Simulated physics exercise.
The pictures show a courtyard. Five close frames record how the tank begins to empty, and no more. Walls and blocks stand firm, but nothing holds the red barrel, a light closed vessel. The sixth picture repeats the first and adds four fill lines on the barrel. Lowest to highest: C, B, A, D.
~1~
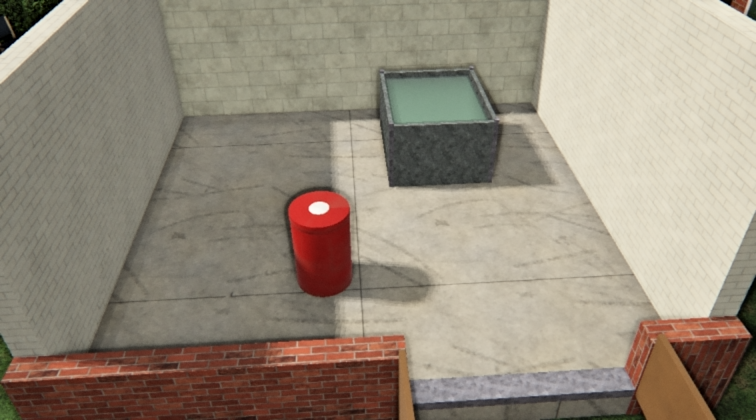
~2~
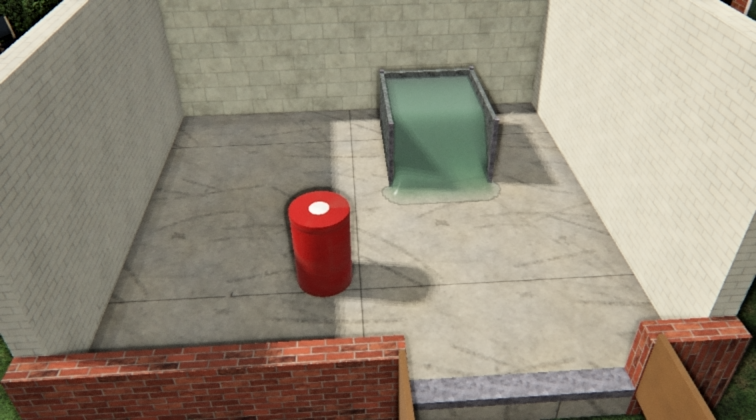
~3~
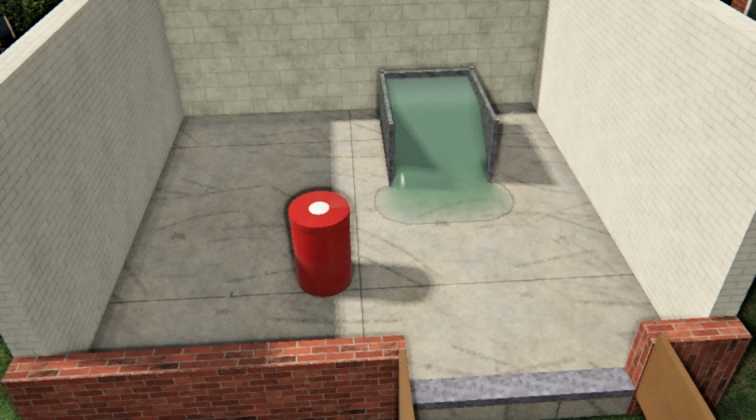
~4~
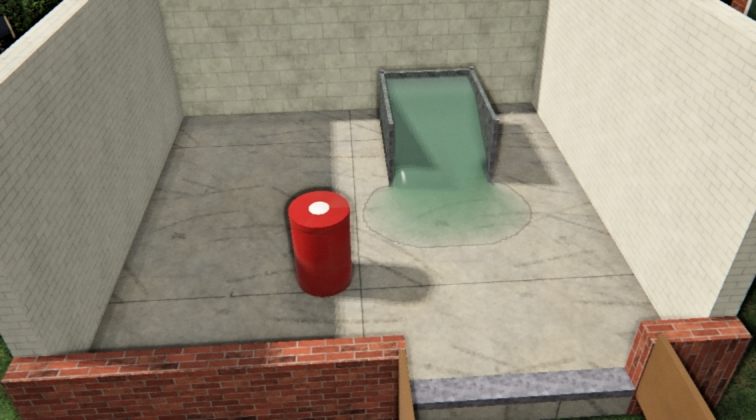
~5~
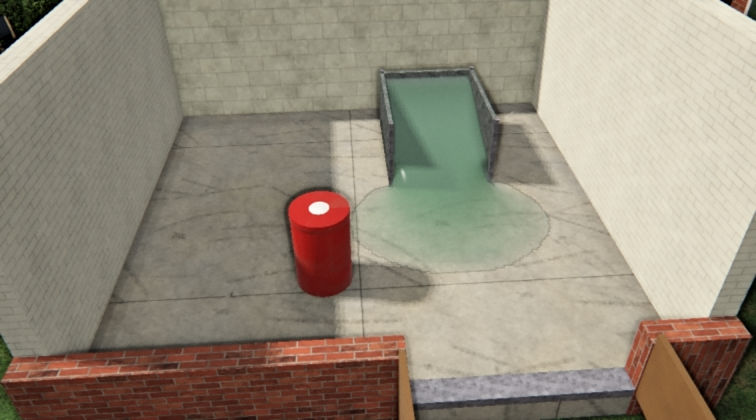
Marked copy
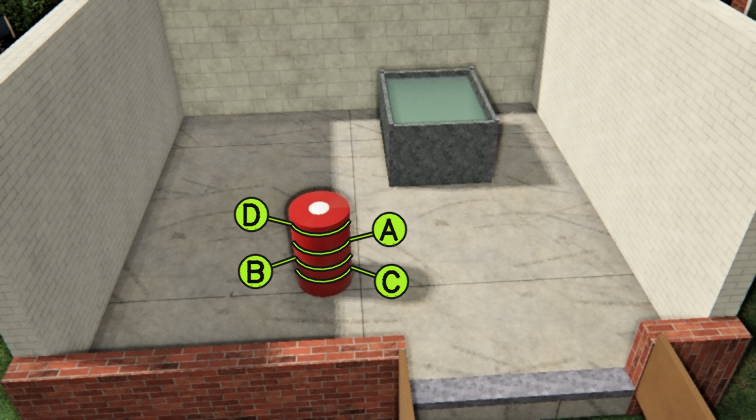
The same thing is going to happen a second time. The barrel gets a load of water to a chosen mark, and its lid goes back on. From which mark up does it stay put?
Choose C.
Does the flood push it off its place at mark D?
No, not at all.
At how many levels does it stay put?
All four.
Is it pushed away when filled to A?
No, that is safe.
On the marked copy, A at (321, 253); B at (322, 269); C at (324, 281); D at (320, 235); from the bottom up C, B, A, D.
Choosing A, it does not move.
Choosing B, it does not move.
Choosing C, it does not move.
Choosing D, it does not move.
